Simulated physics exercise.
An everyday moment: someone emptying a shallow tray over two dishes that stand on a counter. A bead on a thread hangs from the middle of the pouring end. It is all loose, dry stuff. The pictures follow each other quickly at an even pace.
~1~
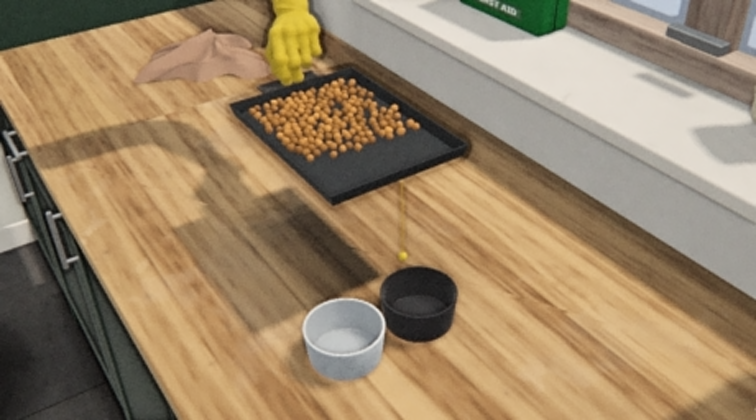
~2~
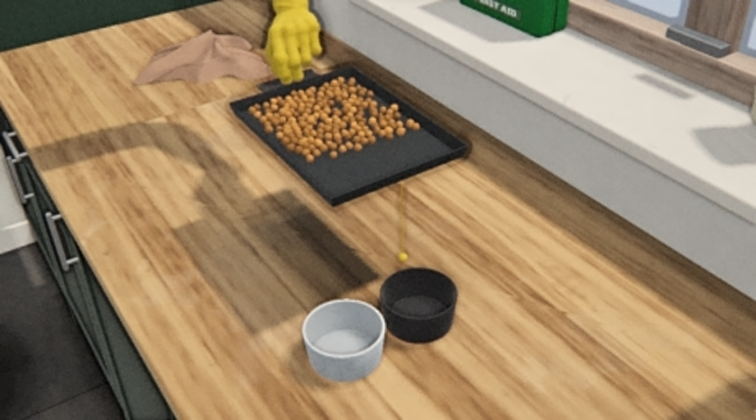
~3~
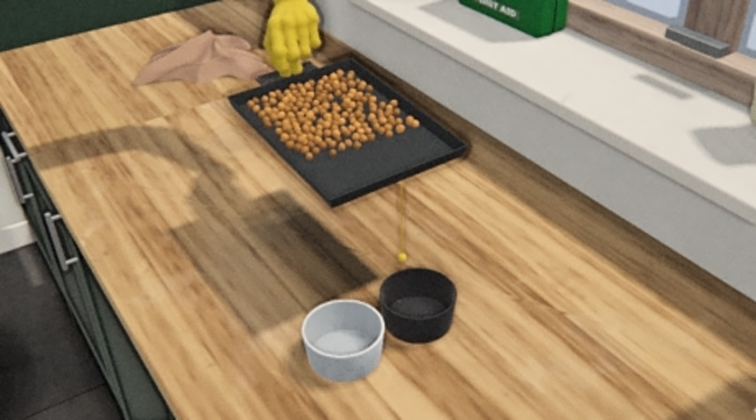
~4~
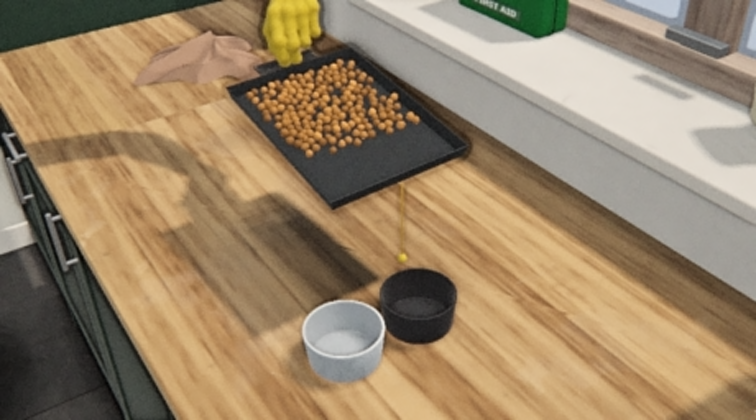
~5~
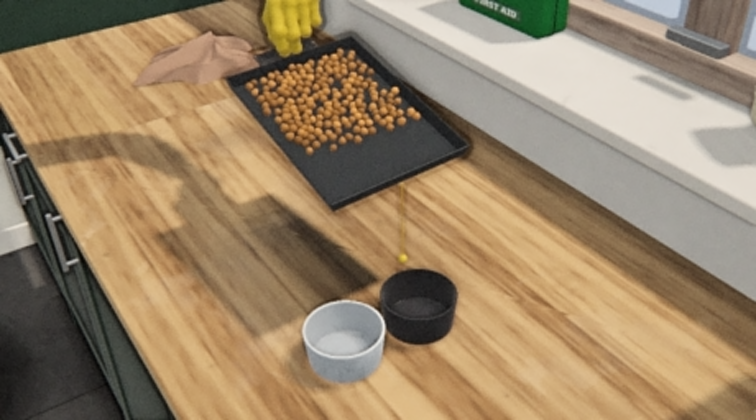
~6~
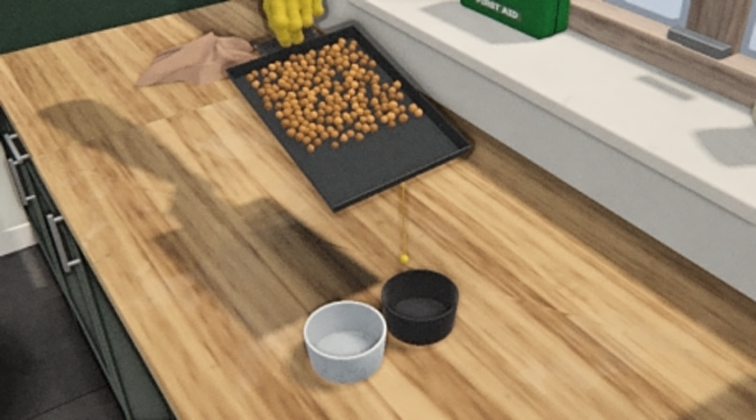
On a wooden counter, a yellow-gloved hand slowly tilts a black tray of roasted chickpeas.
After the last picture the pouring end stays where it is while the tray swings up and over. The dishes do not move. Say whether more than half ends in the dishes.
Caught overall: More than half.
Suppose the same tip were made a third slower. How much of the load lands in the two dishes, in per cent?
It comes to 70 per cent or so.
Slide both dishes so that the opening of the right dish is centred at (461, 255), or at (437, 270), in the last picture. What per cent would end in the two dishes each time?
About 40 and 80 per cent.
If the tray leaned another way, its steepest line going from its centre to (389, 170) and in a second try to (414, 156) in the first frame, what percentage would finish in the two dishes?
About 60 and 10 per cent.
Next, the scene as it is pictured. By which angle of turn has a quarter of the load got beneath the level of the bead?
Roughly 95°.
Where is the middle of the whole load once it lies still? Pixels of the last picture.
Roughly at (397, 328).
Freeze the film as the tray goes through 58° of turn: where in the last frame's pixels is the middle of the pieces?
Around (369, 179).
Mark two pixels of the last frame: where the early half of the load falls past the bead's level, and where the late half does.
Early half (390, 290), late half (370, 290).
Shortly afterwards, tray tipped steeply; the bulk on the tray; only a few in the left dish; only a few in the right dish; only a few outside both; a little in the air.
Next, tray tipped right over; near two thirds on the tray; a little in the left dish; a little in the right dish; a little outside both; only a few in the air.
Some moments later, tray tipped past a quarter turn; near a quarter in the left dish; near a third in the right dish; near a third outside both.
In the end, tray tipped past a quarter turn; near a quarter in the left dish; near a third in the right dish; near a third outside both.
